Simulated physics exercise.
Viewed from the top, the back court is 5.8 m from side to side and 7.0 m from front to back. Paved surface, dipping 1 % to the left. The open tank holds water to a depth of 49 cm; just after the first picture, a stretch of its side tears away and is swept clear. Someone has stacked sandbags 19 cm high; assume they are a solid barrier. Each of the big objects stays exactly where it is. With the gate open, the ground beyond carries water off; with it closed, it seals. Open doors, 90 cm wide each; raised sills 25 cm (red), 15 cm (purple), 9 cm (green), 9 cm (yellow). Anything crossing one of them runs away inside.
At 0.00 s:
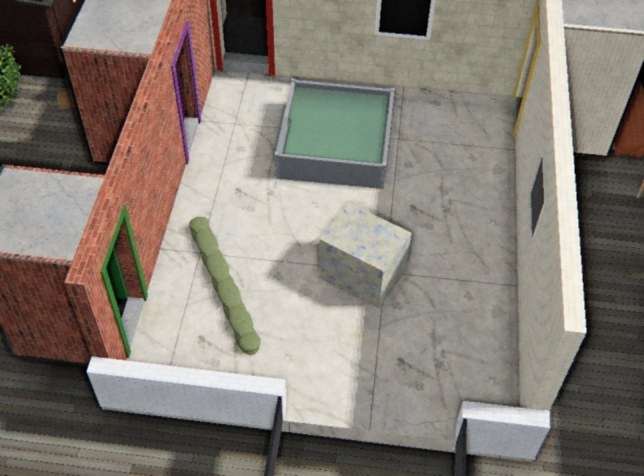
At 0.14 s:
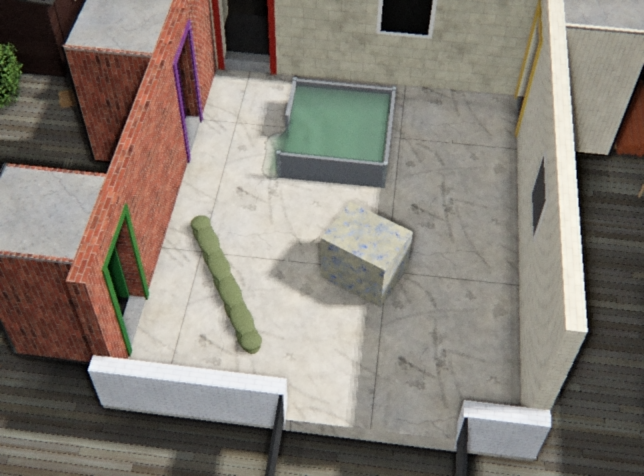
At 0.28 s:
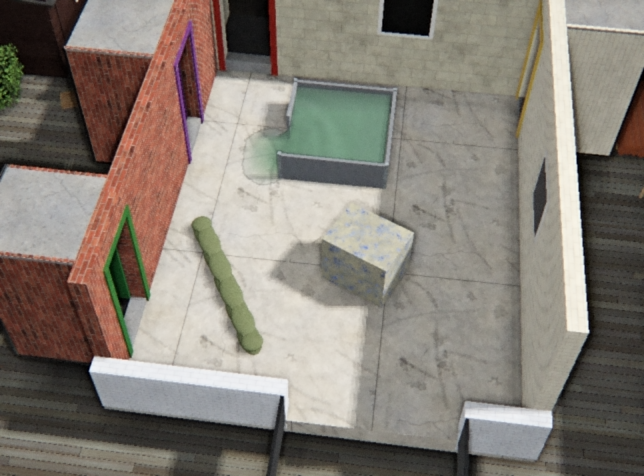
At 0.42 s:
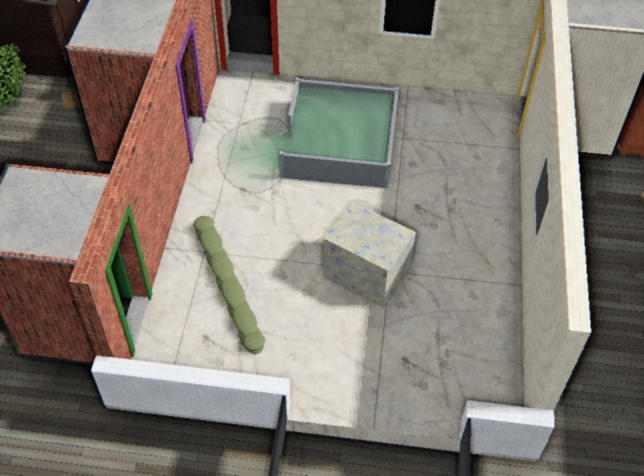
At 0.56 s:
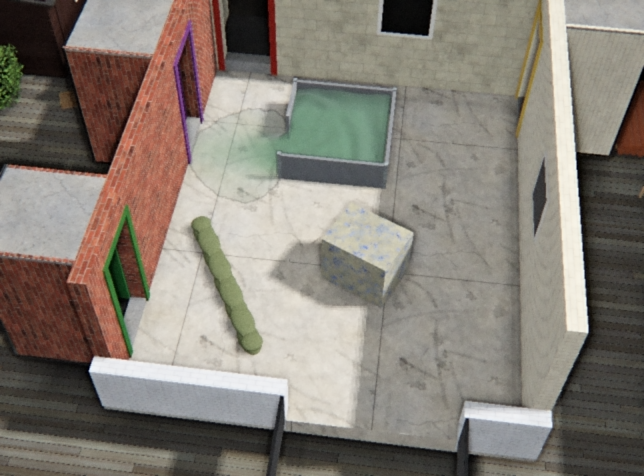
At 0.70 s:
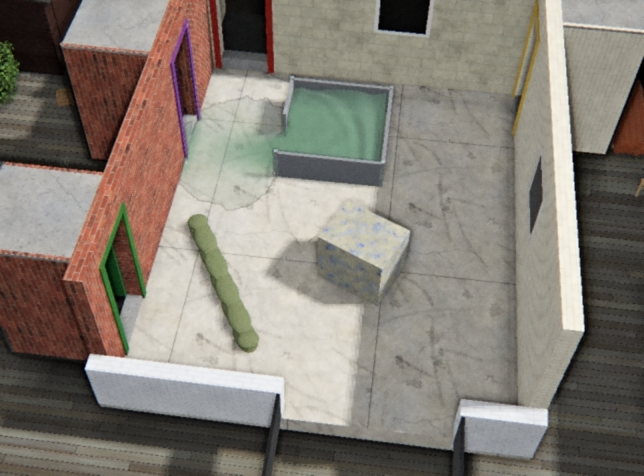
An open tank's left side gives way and water spreads leftward across the paved court.
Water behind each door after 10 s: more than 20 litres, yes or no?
Red door: No; purple door: Yes; green door: No; yellow door: No.
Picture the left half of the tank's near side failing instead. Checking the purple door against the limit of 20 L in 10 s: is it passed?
Then: Purple under.
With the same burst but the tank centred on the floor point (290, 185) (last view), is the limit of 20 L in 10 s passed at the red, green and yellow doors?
Lab note: Vs limit, red door limit held; green door limit held; yellow door limit held.
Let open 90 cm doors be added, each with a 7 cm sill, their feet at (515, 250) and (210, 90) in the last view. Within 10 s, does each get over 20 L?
Per doorway, in order: Insufficient / sufficient.
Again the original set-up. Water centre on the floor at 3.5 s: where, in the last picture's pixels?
It lies at roughly (268, 165) in pixels.
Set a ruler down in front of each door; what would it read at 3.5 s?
Door by door, in cm: Red reads 14, purple reads 18, green reads 3, yellow reads 0.
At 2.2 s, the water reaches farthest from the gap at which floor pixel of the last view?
That's around (131, 340) in the last picture.
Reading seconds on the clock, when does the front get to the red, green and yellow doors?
Red = 1.8 s, green = 2.0 s, yellow = 5.5 s.
After 1.4 s water covers 10 % of the floor and is deepest (30 cm) near (189, 151); red door not reached, purple door 27 cm at the sill, 26 L in, green door not reached, yellow door not reached.
After 2.2 s water covers 20 % of the floor and is deepest (28 cm) near (189, 151); red door 12 cm at the sill, 0 L in, purple door 26 cm at the sill, 73 L in, green door 3 cm at the sill, 0 L in, yellow door not reached.
After 3.5 s water covers 35 % of the floor and is deepest (20 cm) near (214, 70); red door 14 cm at the sill, 0 L in, purple door 18 cm at the sill, 109 L in, green door 3 cm at the sill, 0 L in, yellow door not reached.
After 6.0 s water covers 55 % of the floor and is deepest (13 cm) near (189, 151); red door 10 cm at the sill, 0 L in, purple door 12 cm at the sill, 117 L in, green door 5 cm at the sill, 0 L in, yellow door 8 cm at the sill, 0 L in.
After 10.0 s water covers 90 % of the floor and is deepest (9 cm) near (189, 151); red door 7 cm at the sill, 0 L in, purple door 8 cm at the sill, 117 L in, green door 7 cm at the sill, 0 L in, yellow door 5 cm at the sill, 0 L in.
